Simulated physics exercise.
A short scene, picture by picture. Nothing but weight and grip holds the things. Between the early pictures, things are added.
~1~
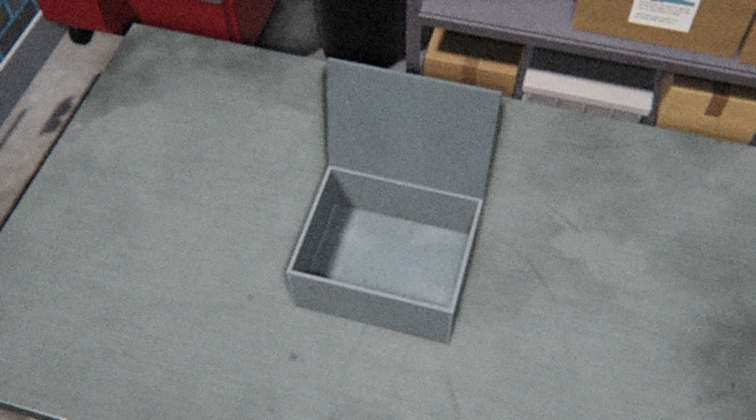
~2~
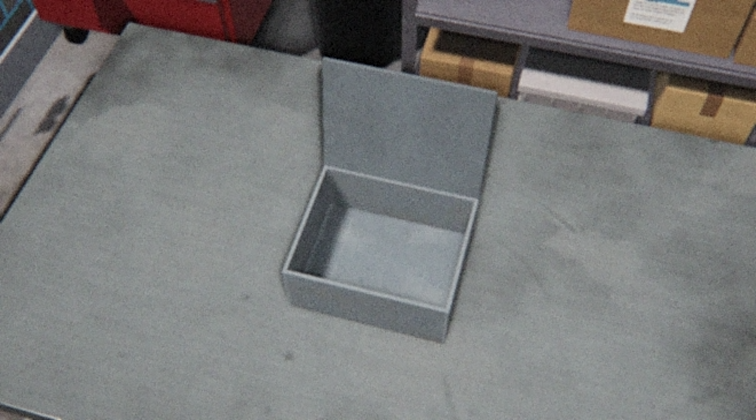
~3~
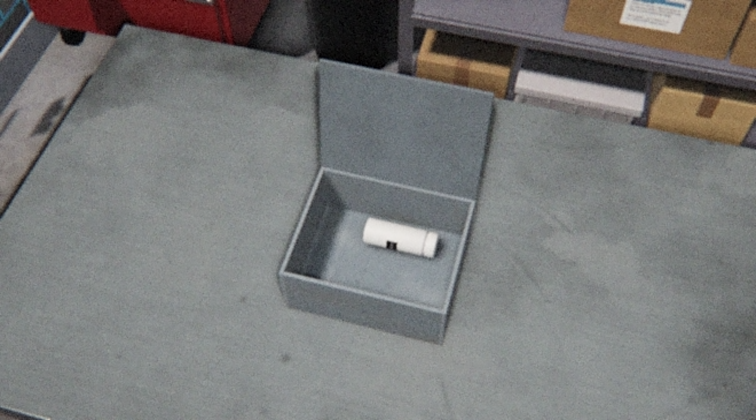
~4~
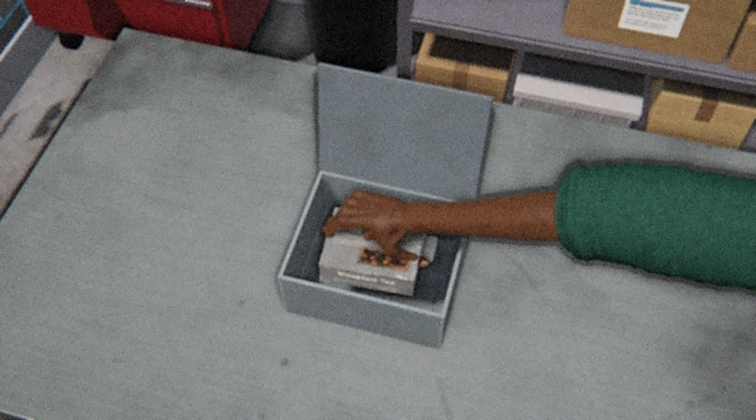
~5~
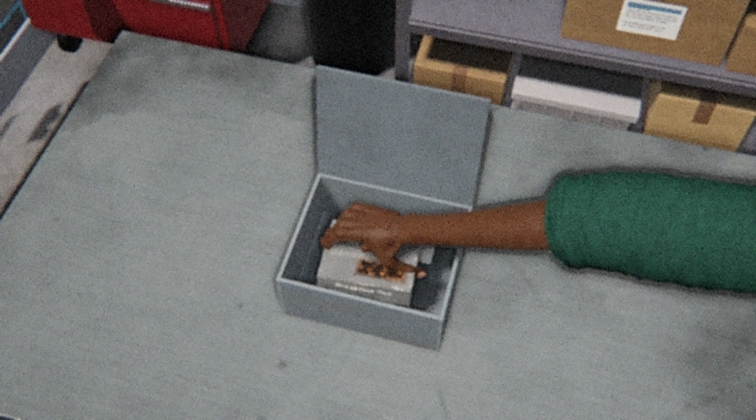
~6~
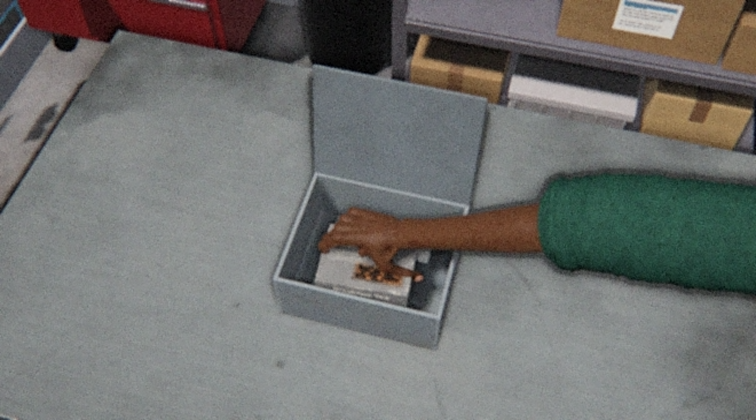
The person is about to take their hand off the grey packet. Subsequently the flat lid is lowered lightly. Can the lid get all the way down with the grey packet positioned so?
The lid fits.
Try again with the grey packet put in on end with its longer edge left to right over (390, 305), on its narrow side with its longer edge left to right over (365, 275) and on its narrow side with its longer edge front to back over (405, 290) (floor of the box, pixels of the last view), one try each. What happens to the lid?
In case one it remains open, in case two it remains open and in case three it remains open.
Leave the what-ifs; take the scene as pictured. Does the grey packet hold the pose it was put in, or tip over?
In the end, it keeps its orientation.
Then, 1.10 s on from there, lid starting down; grey packet shifted a little near (368, 281).
Then, 1.70 s on from there, lid 47° above the rim; grey packet shifted a little near (368, 281).
Then, 1.90 s on from there, lid 17° above the rim; grey packet shifted a little near (368, 281).
In the end, lid shut; moved from the start, grey packet; white shaker unmoved. At the end, from the last picture's camera, grey packet near (368, 281).
